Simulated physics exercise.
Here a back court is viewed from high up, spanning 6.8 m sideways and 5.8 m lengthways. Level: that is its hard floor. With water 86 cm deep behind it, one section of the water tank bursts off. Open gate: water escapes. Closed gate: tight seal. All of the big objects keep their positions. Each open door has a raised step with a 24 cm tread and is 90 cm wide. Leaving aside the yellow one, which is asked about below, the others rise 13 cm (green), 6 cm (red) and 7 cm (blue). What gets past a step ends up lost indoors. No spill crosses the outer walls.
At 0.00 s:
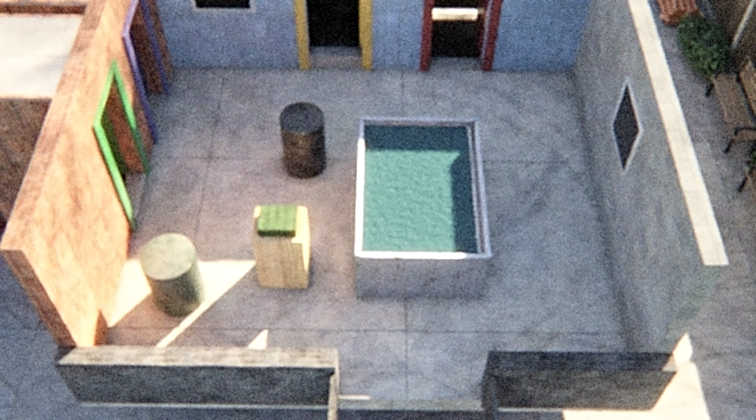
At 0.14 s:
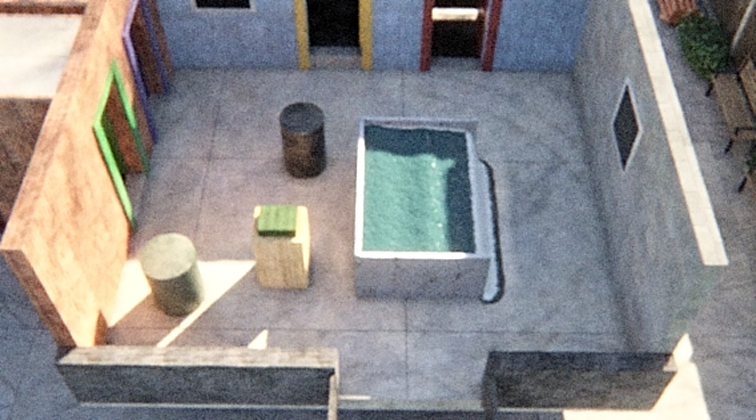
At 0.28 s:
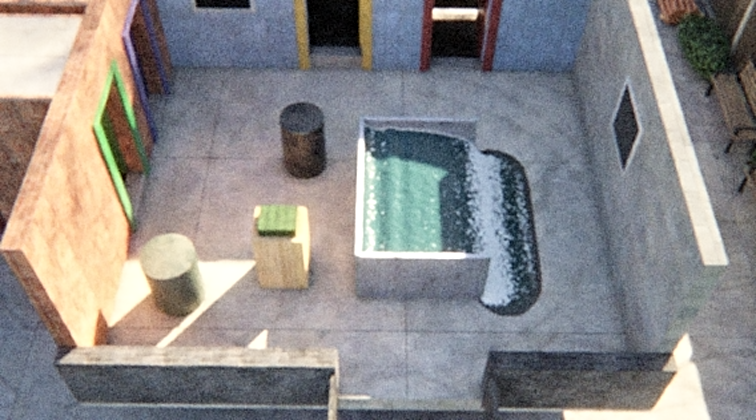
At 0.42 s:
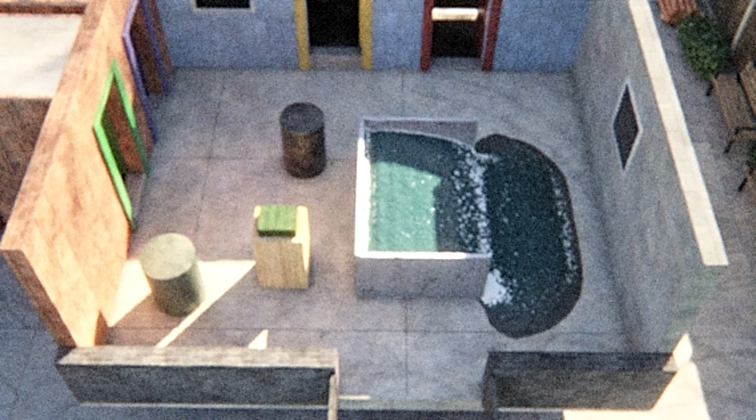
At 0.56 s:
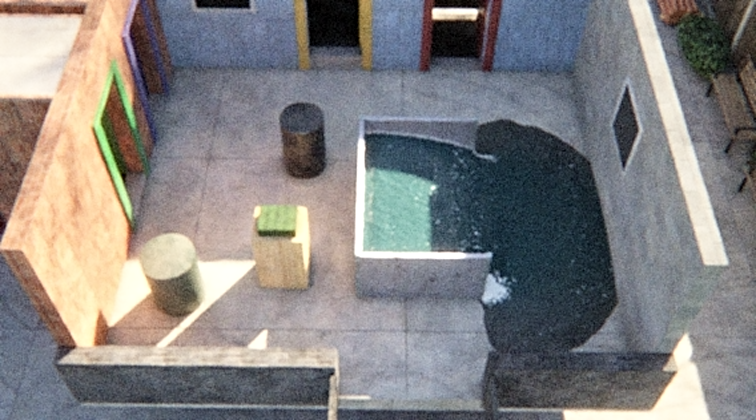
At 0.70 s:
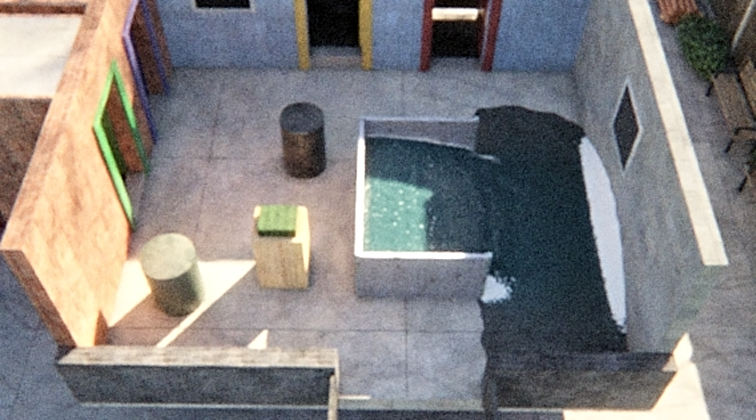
Water in a rectangular tank bursts out through its right side and spreads as a dark sheet across the paved courtyard to the right-hand wall, while the level in the tank lowers and the barrels stay still.
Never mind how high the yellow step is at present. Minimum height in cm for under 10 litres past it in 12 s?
Approx. 7.5 cm.
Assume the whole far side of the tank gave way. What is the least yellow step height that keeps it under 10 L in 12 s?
Close to 32 cm at the least.
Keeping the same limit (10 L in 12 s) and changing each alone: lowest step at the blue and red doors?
Some 13.0 cm for blue, some 14.5 cm for red.
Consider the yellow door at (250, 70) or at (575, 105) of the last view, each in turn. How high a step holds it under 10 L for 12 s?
First place around 11.5 cm, second around 28 cm.
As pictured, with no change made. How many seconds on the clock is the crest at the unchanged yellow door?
Roughly 11.0 s.
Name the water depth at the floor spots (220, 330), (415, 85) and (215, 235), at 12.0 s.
Roughly 8, then 8, then 9 cm.
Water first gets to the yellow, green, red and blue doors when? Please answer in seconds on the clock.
Yellow 2.6 seconds, green 4.5 seconds, red 2.0 seconds, blue 4.0 seconds.
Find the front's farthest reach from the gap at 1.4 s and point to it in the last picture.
Near (565, 72).
After 1.4 s water covers 25 % of the floor, deepest (56 cm) near (597, 234); it has not reached the yellow door.
After 3.0 s water covers 55 % of the floor, deepest (34 cm) near (565, 72); 4 cm at the yellow door, 0 litres in over its 27 cm step.
After 12.0 s water covers 100 % of the floor, deepest (12 cm) near (240, 283); 10 cm at the yellow door, 0 litres in over its 27 cm step.
At the yellow door as built, the water arrived by 2.7 s and peaked near 12 cm at 10.8 s.
With a step of 6.5 cm, 15 litres would have come in within the 12 s; with 9 cm, 4 litres. So under 10 litres takes about 7.5 cm.
